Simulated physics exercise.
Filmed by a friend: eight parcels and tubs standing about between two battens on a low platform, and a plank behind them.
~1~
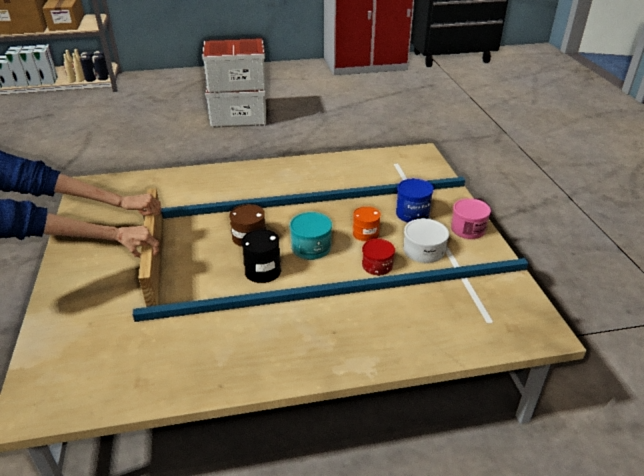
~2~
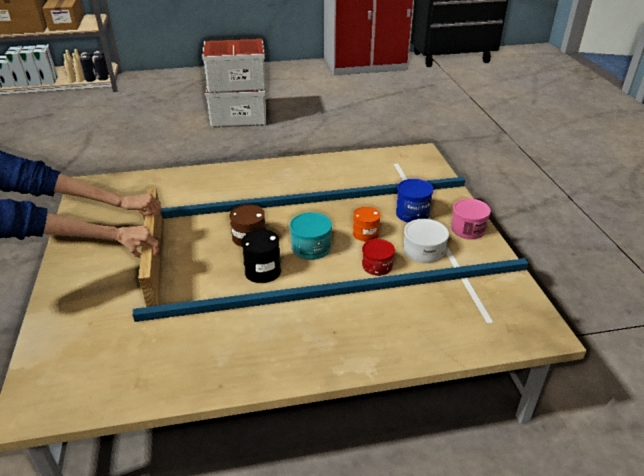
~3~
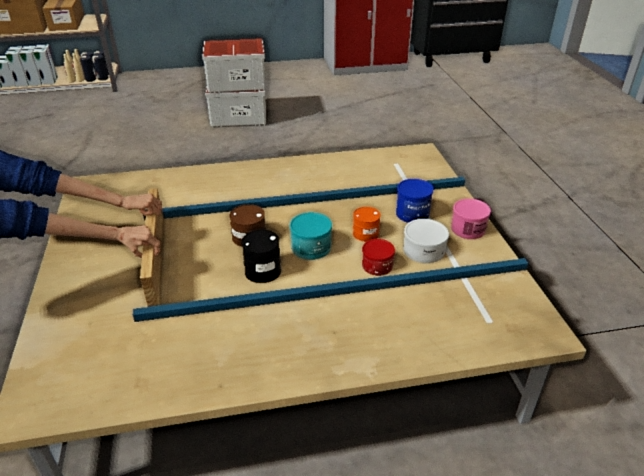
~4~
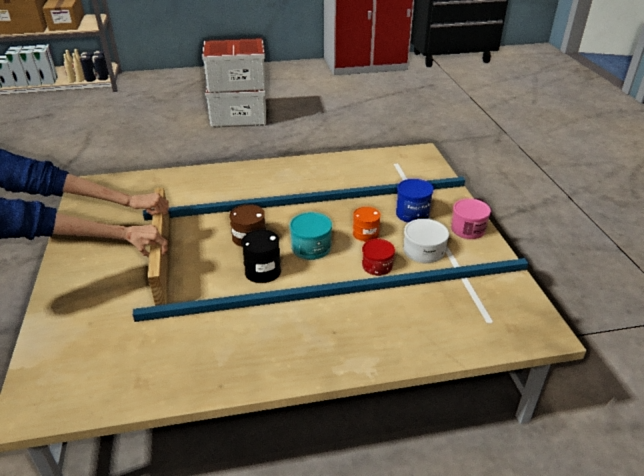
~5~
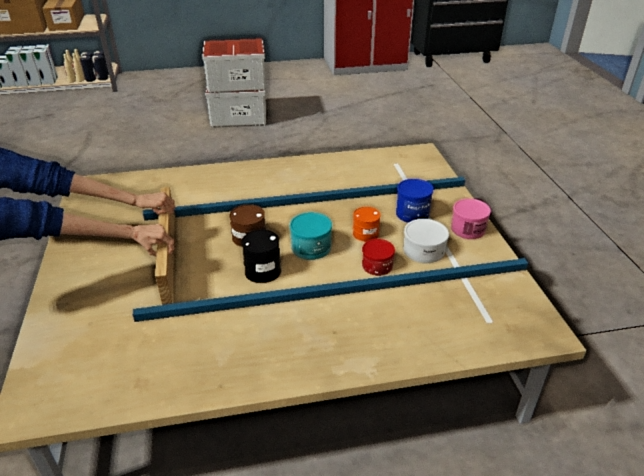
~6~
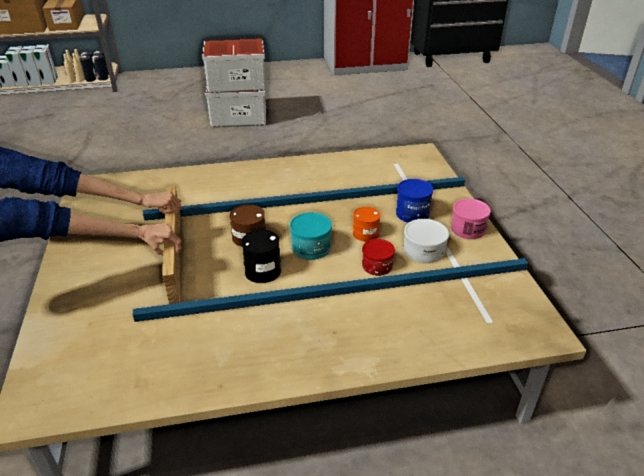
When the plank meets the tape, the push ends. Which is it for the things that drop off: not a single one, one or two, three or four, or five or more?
Just one, or two at most, falls.
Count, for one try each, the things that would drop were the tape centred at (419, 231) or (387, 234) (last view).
It comes to 1, then 0.
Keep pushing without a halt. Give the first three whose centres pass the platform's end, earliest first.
I'd say the pink pail leads, followed by the white pail, then the blue pail.
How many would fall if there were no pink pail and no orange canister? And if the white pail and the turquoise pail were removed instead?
Result: 0, then 0.
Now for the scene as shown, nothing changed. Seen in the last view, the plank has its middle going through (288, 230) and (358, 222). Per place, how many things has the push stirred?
The count is 3 at the first point and 7 at the second.
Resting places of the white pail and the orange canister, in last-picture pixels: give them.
The white pail ends up near (495, 227), and the orange canister near (471, 203).
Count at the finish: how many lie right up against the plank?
That would be 3 of them.
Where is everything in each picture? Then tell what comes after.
The first picture shows pink pail (470, 219); blue pail (414, 201); white pail (425, 241); plank (152, 245); tape (434, 229).
The second picture shows blue pail (414, 201); turquoise pail (311, 236).
The third picture shows white pail (425, 241); black canister (262, 256).
The fourth picture shows pink pail (470, 219); brown canister (248, 226).
The fifth picture shows blue pail (414, 201); plank (167, 244).
The sixth picture shows pink pail (470, 219); blue pail (414, 201); white pail (425, 241); plank (173, 243); tape (434, 229).
Soon after, none off yet; pink pail at rest near (470, 219); blue pail at rest near (414, 201); white pail at rest near (425, 241).
At rest, the number that fall off is one or two; fallen, pink pail.
